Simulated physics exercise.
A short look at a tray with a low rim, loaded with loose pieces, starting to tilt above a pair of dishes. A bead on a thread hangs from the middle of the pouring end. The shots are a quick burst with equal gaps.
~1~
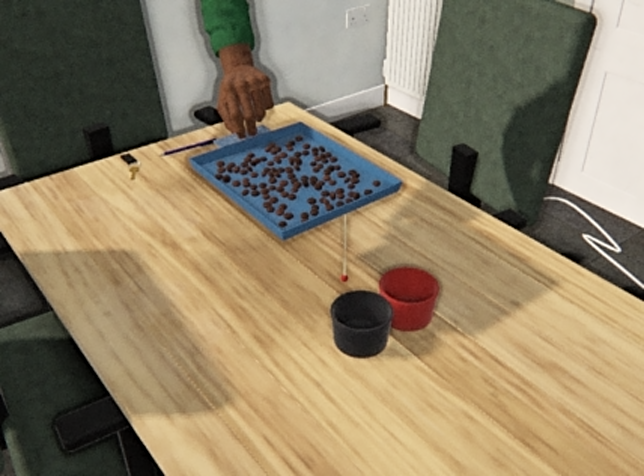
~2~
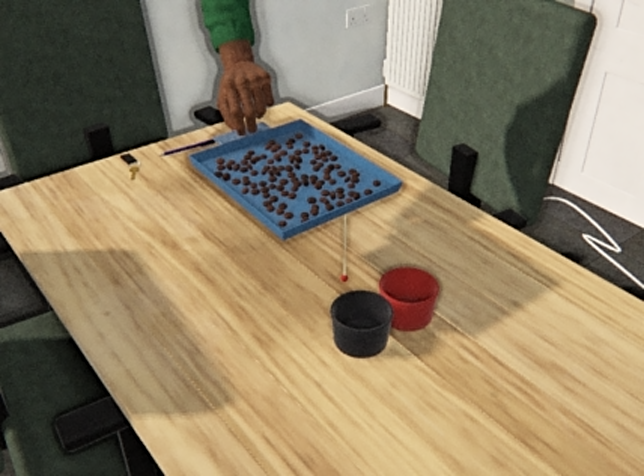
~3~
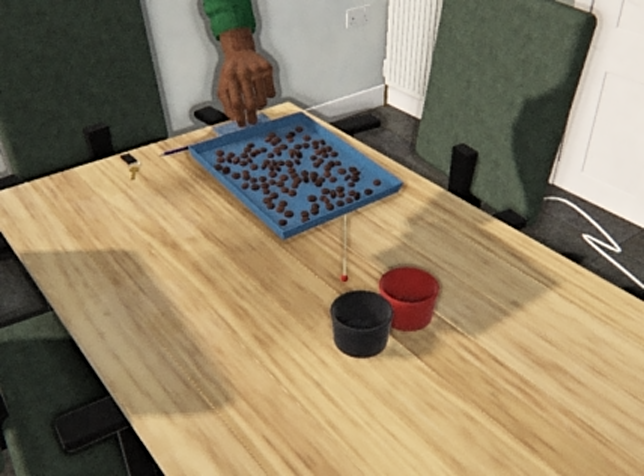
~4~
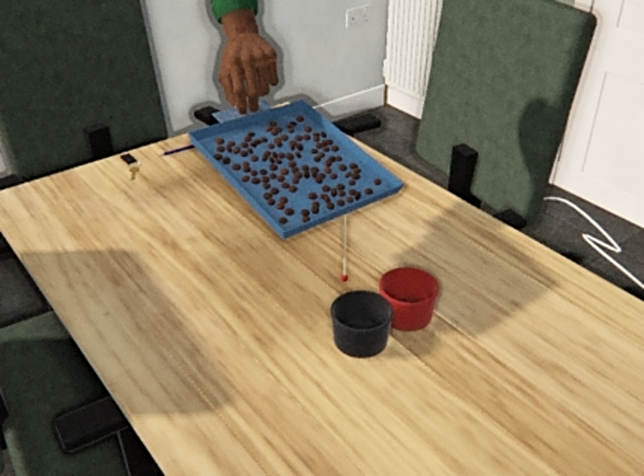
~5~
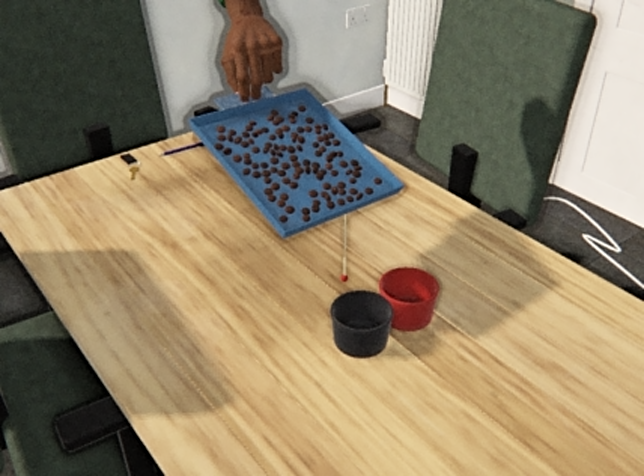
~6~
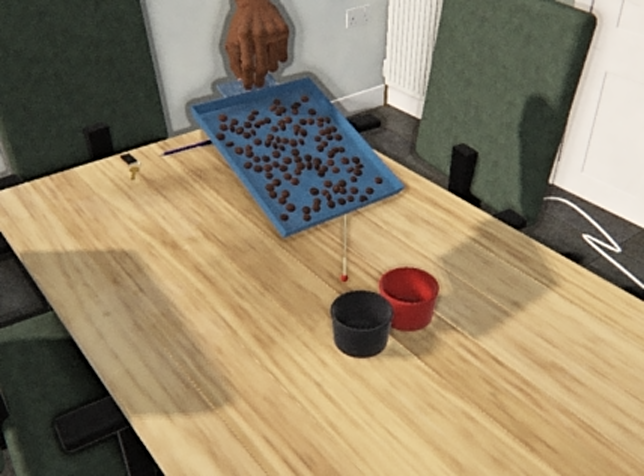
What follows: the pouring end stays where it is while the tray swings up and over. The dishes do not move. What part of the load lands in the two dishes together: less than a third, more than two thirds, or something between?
They take more than two thirds between them.
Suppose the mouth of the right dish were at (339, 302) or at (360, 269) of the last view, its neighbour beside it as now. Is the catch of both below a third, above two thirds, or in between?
The first try: Under a third. The second: Below one third.
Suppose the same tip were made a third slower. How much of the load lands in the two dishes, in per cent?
Close to 80 per cent.
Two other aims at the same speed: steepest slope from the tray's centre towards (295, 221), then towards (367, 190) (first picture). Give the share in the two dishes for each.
Near 0 % and 10 %.
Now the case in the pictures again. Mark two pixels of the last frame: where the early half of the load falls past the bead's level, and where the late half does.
At about (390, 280), then at (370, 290).
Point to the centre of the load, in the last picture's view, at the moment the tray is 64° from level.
Close to (352, 195).
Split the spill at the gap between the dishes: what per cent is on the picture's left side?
Close to 60 per cent.
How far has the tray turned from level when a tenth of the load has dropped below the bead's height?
Near 80 degrees.
Soon, tray tipped steeply; nearly all on the tray; a stray few in the air.
A while on, tray tipped past a quarter turn; about a third on the tray; a small part in the left dish; about a quarter in the right dish; a small part outside both; about a quarter in the air.
Towards the end, tray tipped past a quarter turn; about a third in the left dish; about a third in the right dish; about a quarter outside both.
Finally, tray tipped past a quarter turn; about a third in the left dish; about a third in the right dish; about a quarter outside both.
